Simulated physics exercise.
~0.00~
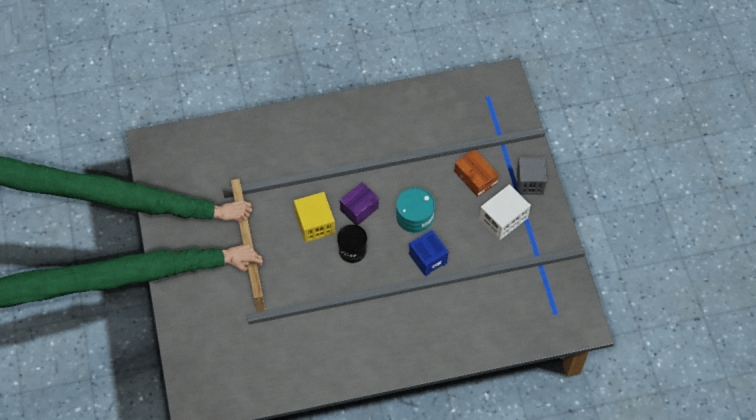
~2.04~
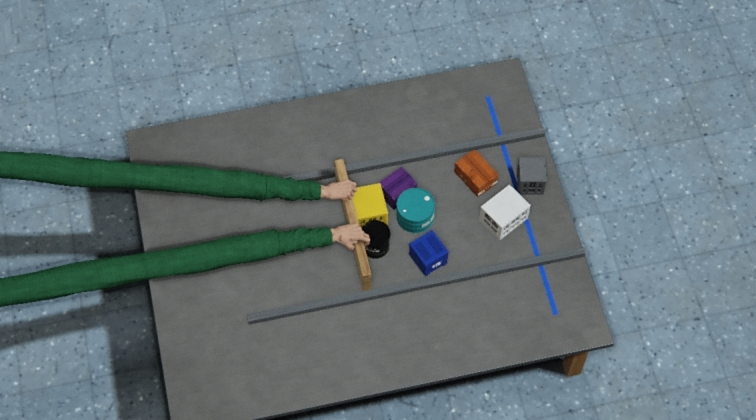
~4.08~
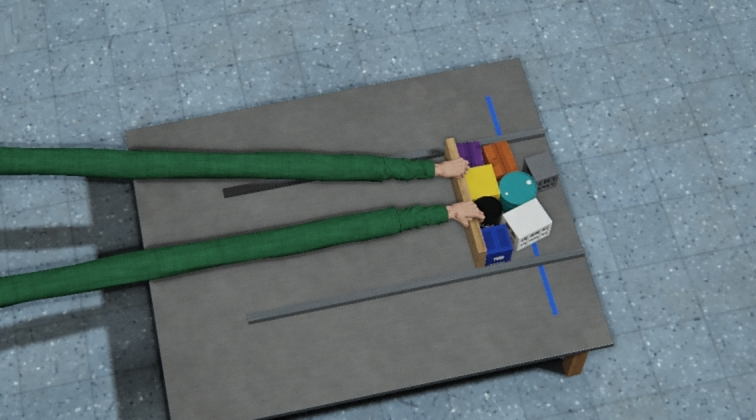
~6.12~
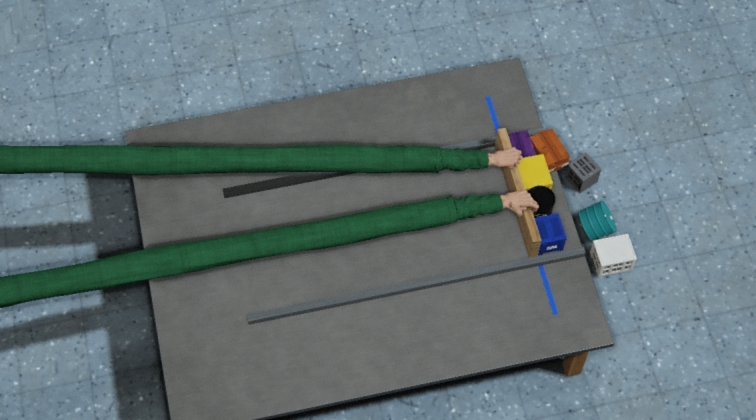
To begin with, two green-sleeved arms hold a wooden plank at the left of a low grey platform, with eight colourful parcels and tubs standing to its right. The hands push the plank right, and it gathers the yellow crate, black pail and purple box. Farther along, the blue box, turquoise canister, orange box and white crate are bunched together near the blue tape. The plank reaches the tape, driving the group to the platform's right end. Finally, the turquoise canister, white crate and grey crate are off the edge, while the others remain crowded beside the plank.
